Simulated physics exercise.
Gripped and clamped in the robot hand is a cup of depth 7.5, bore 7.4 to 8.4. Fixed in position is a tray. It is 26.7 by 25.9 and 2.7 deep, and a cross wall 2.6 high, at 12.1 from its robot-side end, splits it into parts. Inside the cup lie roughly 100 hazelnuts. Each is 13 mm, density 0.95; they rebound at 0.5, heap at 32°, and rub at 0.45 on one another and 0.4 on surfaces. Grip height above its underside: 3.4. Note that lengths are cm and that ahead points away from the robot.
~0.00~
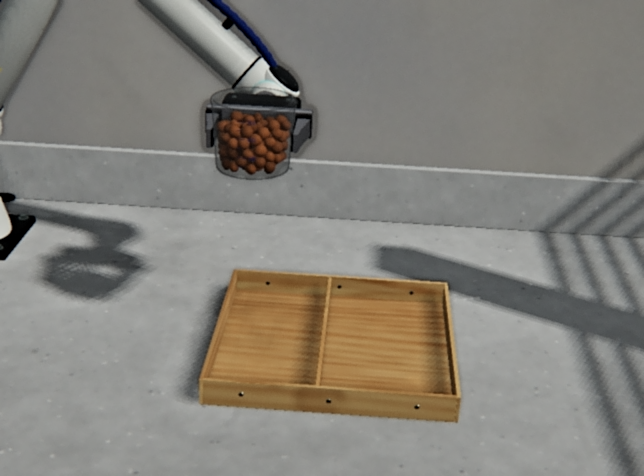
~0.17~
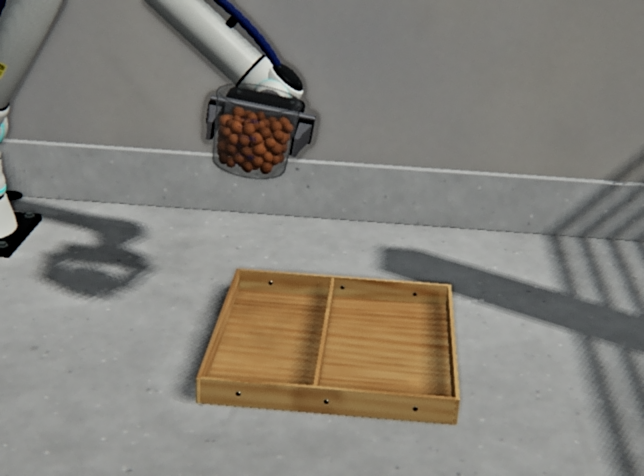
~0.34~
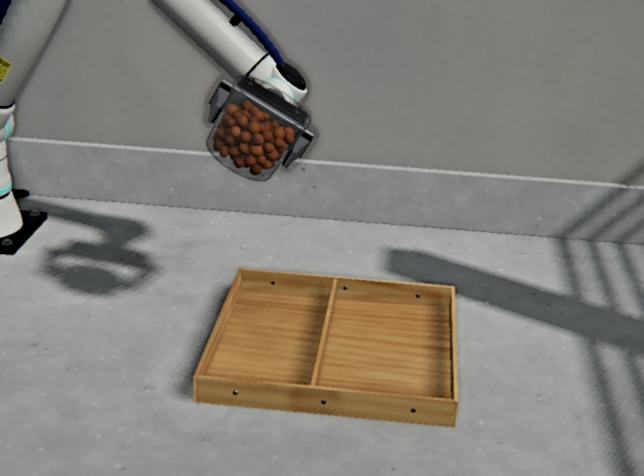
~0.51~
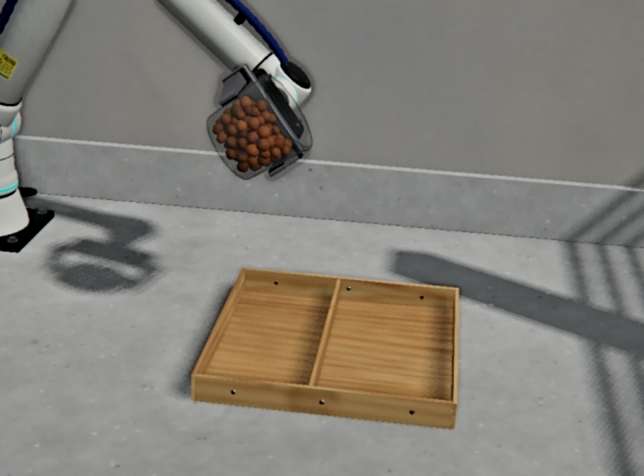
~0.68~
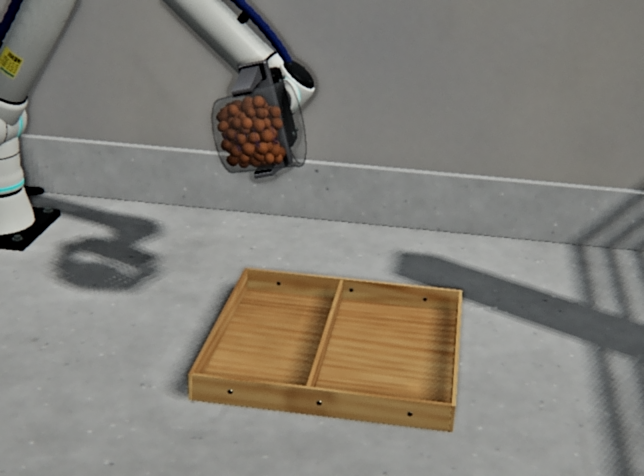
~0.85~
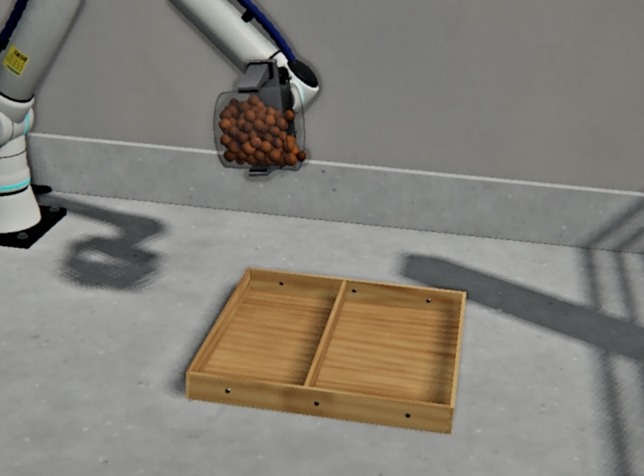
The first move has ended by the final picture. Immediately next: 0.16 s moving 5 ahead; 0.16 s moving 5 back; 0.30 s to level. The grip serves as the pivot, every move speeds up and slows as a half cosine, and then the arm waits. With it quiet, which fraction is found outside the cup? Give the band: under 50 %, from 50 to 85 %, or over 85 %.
The share falls between 50 and 85 %.
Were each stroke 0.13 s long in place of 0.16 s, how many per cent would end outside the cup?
Then about 75 per cent.
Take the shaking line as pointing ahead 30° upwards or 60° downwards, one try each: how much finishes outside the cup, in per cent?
You'd get some 60 per cent with the first setting and some 20 per cent with the second.
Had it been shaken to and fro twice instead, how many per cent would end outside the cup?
That change gives some 85 percent.
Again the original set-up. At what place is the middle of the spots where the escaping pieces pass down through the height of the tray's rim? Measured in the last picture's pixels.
I'd say somewhere around (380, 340).
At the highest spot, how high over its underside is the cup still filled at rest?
I'd put it at close to 4.0 centimetres.
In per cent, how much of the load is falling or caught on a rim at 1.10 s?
Roughly 22 per cent.
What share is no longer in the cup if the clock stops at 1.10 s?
So far around 20 % is out.
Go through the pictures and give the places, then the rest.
The first picture shows cup middle at (253, 135), level; upper third of the load around (252, 128), from x 225 to 285, top at y 115; 105 in the cup.
The second picture shows cup middle at (254, 133), tilted 8° forward; upper third of the load around (248, 127), from x 220 to 285, top at y 115.
The third picture shows cup middle at (255, 131), tilted 28° forward; upper third of the load around (245, 124), from x 220 to 290, top at y 105.
The fourth picture shows cup middle at (257, 131), tilted 54° forward; upper third of the load around (246, 118), from x 220 to 285, top at y 105.
The fifth picture shows cup middle at (258, 130), tilted 74° forward; upper third of the load around (247, 113), from x 220 to 280, top at y 100.
The sixth picture shows cup middle at (259, 129), tilted 82° forward; upper third of the load around (247, 116), from x 225 to 300, top at y 100; 105 in the cup.
By 1.10 s, tilted 82° forward, highest piece 26 above the table; 82 in the cup, 23 in flight or on a rim.
By 1.35 s, tilted 30° forward, highest piece 27 above the table; 48 in the far-side part, 41 in the cup, 13 in the robot-side part, 2 on the table or floor, 1 in flight or on a rim.
By 1.67 s, level, highest piece 26 above the table; 46 in the far-side part, 41 in the cup, 13 in the robot-side part, 4 on the table or floor, 1 in flight or on a rim.
By 2.72 s, level, highest piece 26 above the table; 47 in the far-side part, 41 in the cup, 13 in the robot-side part, 4 on the table or floor.
Final count, 47 in the far-side part, 41 in the cup, 13 in the robot-side part, 4 on the table or floor. That is 61 % outside the cup.
